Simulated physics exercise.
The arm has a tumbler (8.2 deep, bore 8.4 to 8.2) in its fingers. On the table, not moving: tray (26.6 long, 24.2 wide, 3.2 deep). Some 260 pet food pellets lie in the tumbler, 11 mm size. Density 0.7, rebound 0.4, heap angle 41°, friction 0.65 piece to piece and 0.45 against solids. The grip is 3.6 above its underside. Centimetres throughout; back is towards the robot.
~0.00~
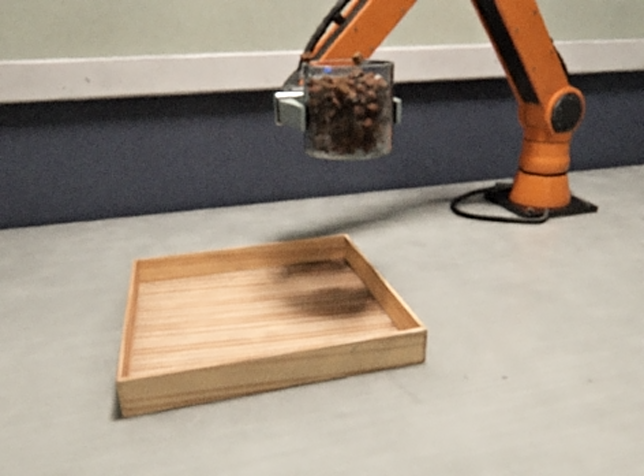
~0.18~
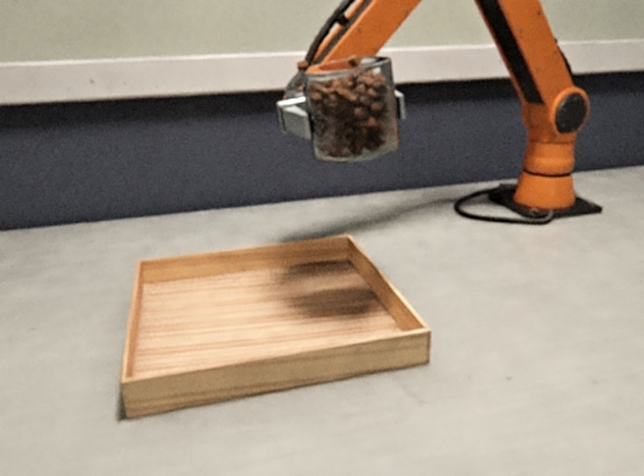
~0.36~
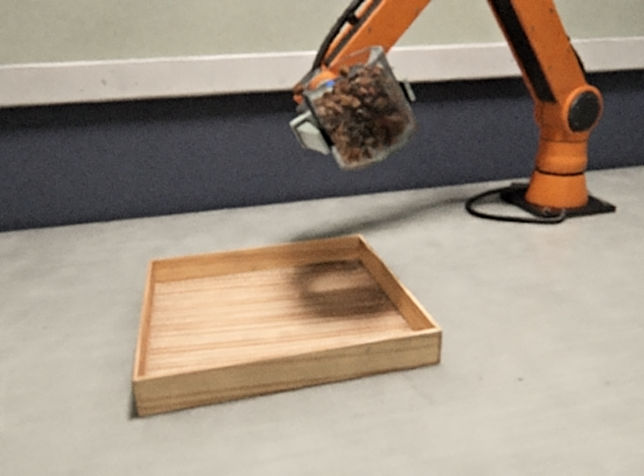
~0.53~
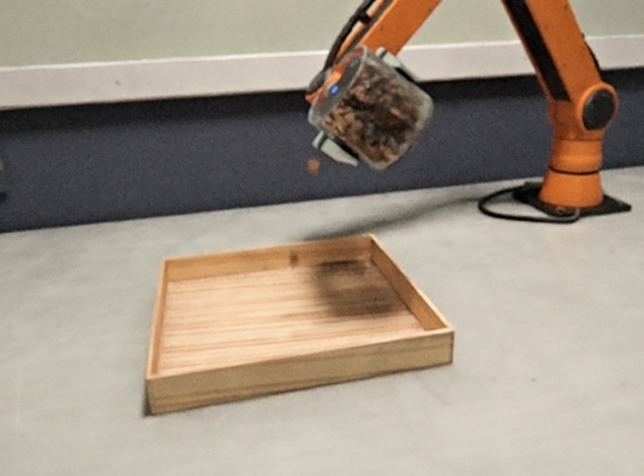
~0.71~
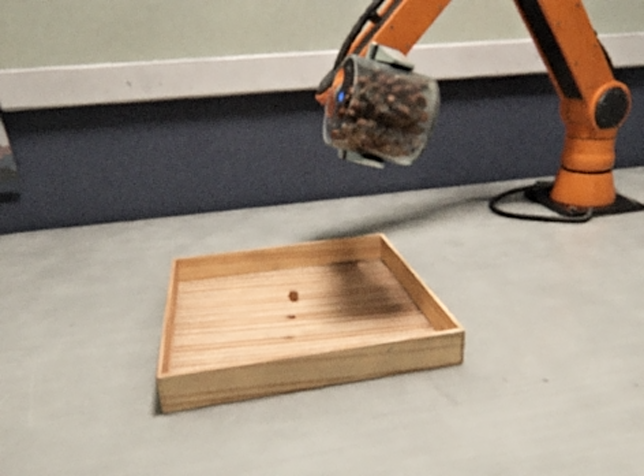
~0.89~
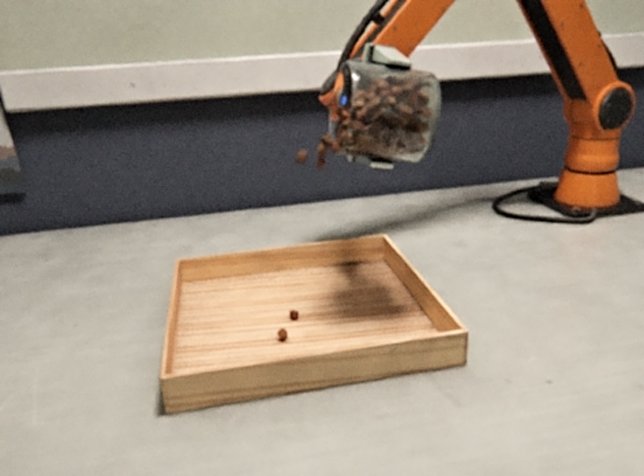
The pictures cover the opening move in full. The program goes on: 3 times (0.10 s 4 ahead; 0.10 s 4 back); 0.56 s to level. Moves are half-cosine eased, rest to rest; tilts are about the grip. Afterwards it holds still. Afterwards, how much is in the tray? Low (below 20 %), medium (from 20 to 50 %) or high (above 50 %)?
Answer: High; above 50 % of the pet food pellets finish in the tray.
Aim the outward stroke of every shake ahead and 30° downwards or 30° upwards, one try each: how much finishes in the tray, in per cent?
About 40 and 85 per cent.
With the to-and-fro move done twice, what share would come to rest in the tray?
In that case some 65 per cent.
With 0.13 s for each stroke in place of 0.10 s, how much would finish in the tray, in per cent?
Then about 50 per cent.
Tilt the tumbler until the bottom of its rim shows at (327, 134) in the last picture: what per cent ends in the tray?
About 35 per cent.
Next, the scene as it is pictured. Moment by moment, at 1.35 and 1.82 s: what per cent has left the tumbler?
In turn: 60, 75.
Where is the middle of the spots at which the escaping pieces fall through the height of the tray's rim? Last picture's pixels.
Near (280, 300).
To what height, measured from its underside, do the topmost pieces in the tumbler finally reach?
Roughly 5.5 cm.
After 1.35 s, tilted 79° forward, highest piece 22 above the table; 109 in the tray, 102 in the tumbler, 46 in flight or on a rim.
After 1.82 s, tilted 29° forward, highest piece 24 above the table; 184 in the tray, 70 in the tumbler, 3 on the table or floor.
After 2.25 s, level, highest piece 23 above the table; 184 in the tray, 70 in the tumbler, 3 on the table or floor.
After 3.30 s, level, highest piece 23 above the table; 184 in the tray, 70 in the tumbler, 3 on the table or floor.
At rest, 184 in the tray, 70 in the tumbler, 3 on the table or floor. That is 72 % in the tray.
